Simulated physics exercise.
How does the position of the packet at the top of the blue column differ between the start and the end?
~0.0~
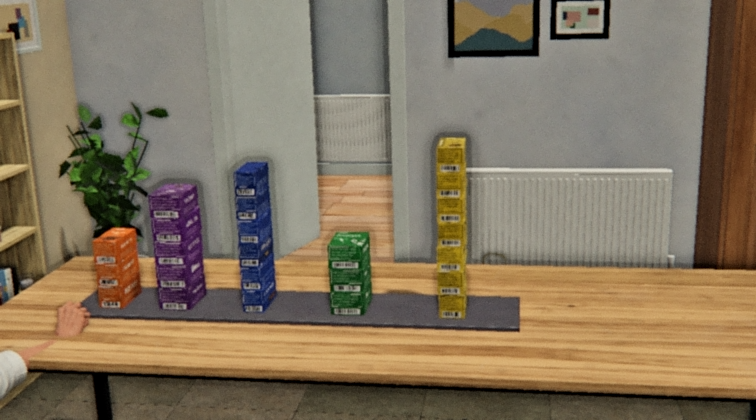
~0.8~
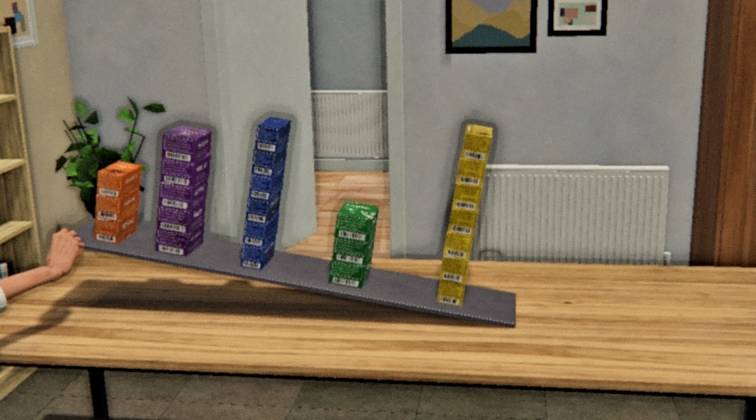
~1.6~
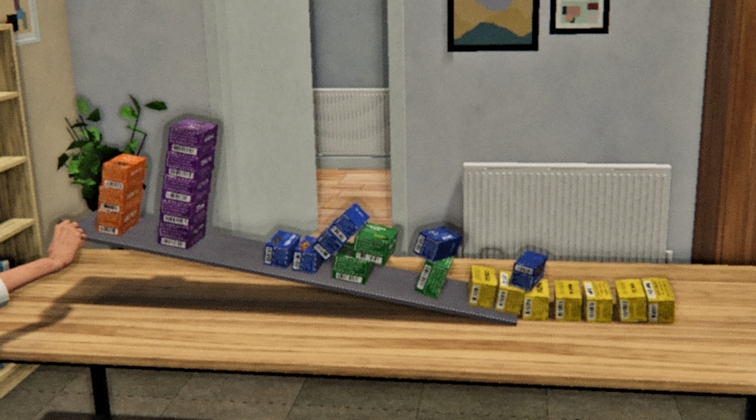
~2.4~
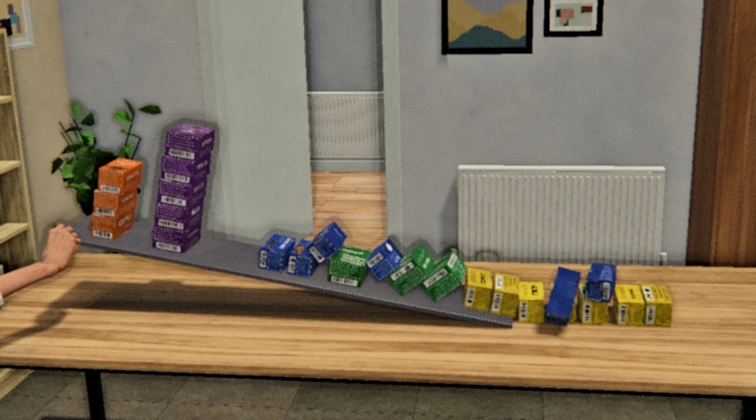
At the start it sits on top of the upright blue column on the left part of the board. At the end it lies on its side far to the right, among the fallen yellow packets.
